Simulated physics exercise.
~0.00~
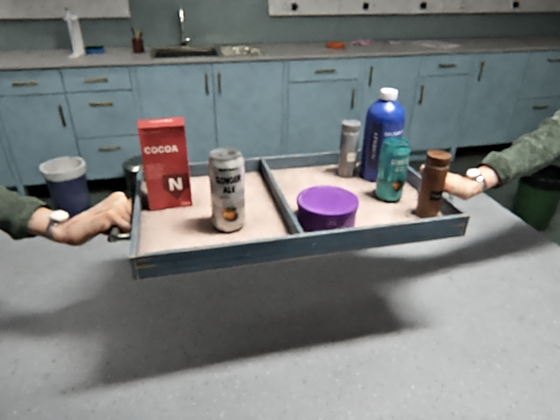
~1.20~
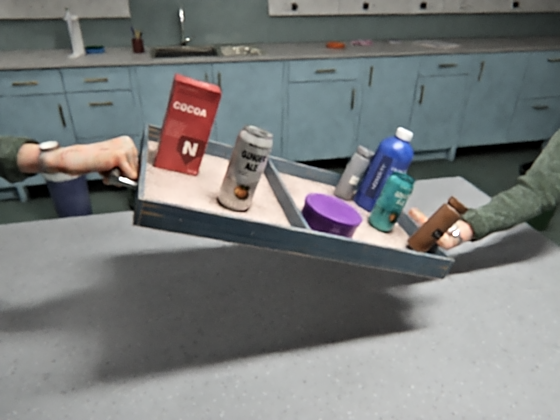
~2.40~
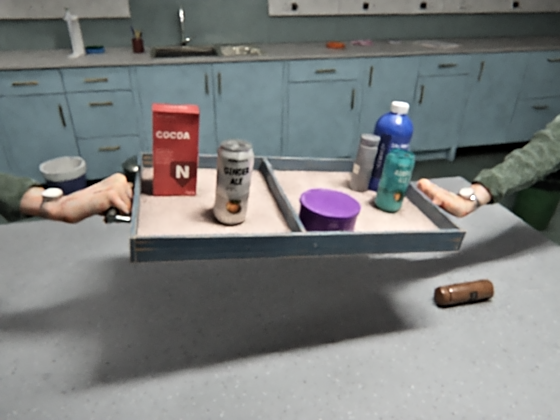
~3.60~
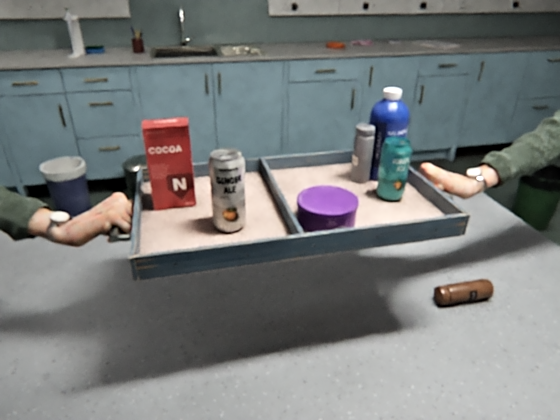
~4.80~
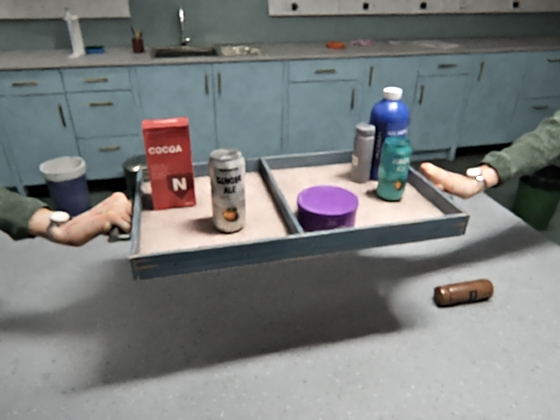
To begin with, two hands hold a divided wooden tray level above a grey table, carrying a red cocoa carton, a pale can, a purple tub, a blue bottle, a turquoise can, a grey shaker and a brown shaker. The hands then tip the tray down to the right, and everything on it slants. The brown shaker leans over the right edge and drops to the table, landing on its side. The hands level the tray again, with the grey shaker slightly shifted. Finally, the tray stays still, the red carton and the other remaining items upright.
